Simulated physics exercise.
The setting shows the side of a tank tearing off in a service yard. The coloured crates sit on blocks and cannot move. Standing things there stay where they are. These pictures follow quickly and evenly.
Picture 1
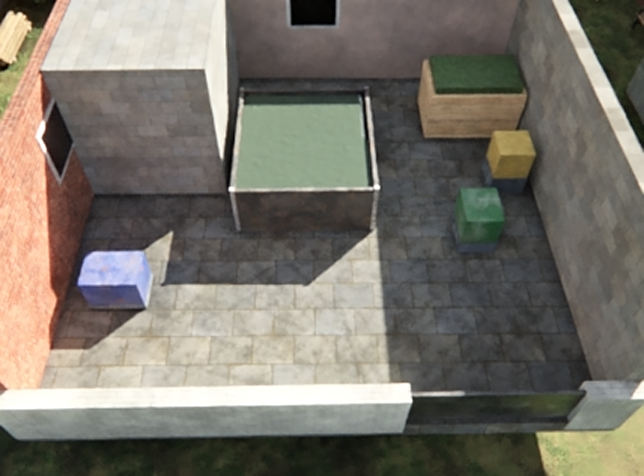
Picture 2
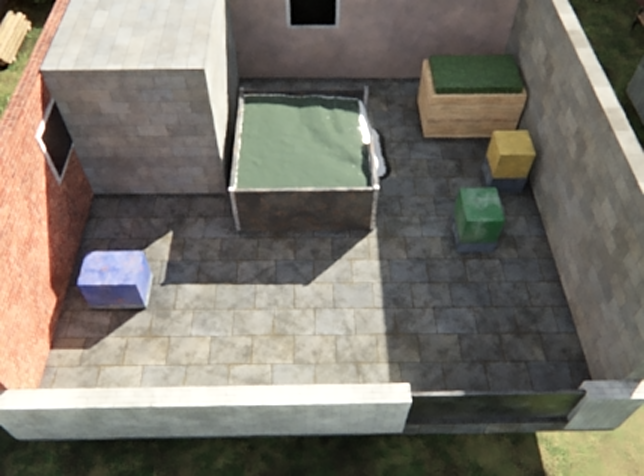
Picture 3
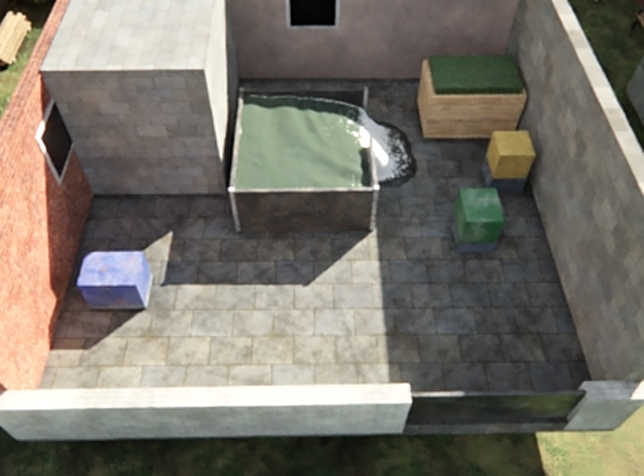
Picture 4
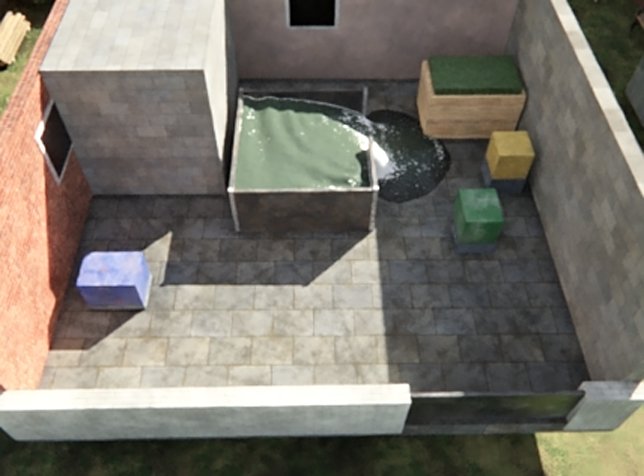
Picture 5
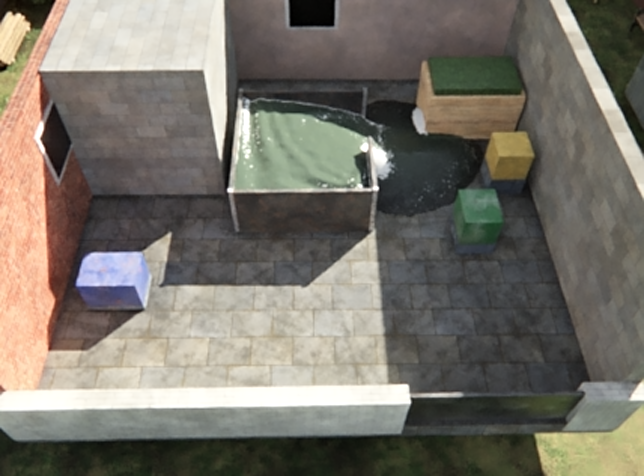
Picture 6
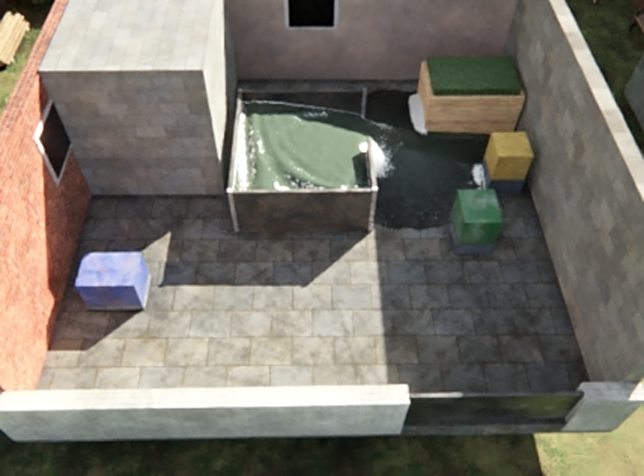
A square tank of green water bursts open on its right side, flooding dark paving around nearby boxes.
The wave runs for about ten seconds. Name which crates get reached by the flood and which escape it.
The green crate gets reached; the blue crate gets reached; the yellow crate gets reached.
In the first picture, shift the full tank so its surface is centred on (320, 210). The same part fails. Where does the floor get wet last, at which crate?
Answer: The blue one.
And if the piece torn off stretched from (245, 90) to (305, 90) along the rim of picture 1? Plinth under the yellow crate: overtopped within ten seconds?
I'd say the yellow crate never gets wet.
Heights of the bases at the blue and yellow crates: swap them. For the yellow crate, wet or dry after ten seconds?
As it turns out, the yellow crate gets reached.
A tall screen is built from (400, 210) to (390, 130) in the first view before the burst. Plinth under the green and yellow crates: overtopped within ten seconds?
As I see it, green is untouched, while yellow is untouched.
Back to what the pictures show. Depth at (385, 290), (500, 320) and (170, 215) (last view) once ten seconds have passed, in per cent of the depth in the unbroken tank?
In the order asked, some 6, 8 and 4 in a hundred.
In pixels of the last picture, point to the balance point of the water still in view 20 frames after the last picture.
At roughly (387, 178).
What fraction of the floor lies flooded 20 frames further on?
It comes out near 50 percent.
A moment on, water covers 20 % of the floor; the green crate water round its plinth, the blue crate not reached, the yellow crate water round its plinth.
Next, water covers 35 % of the floor; the green crate water round its plinth, the blue crate not reached, the yellow crate water round its plinth.
Then, water covers 50 % of the floor; the green crate water round its plinth, the blue crate not reached, the yellow crate water round its plinth.
Later, water covers 85 % of the floor; the green crate water round its plinth, the blue crate water round its plinth, the yellow crate water round its plinth.
In the end, water covers 100 % of the floor; the green crate was topped, the blue crate was topped, the yellow crate was topped.
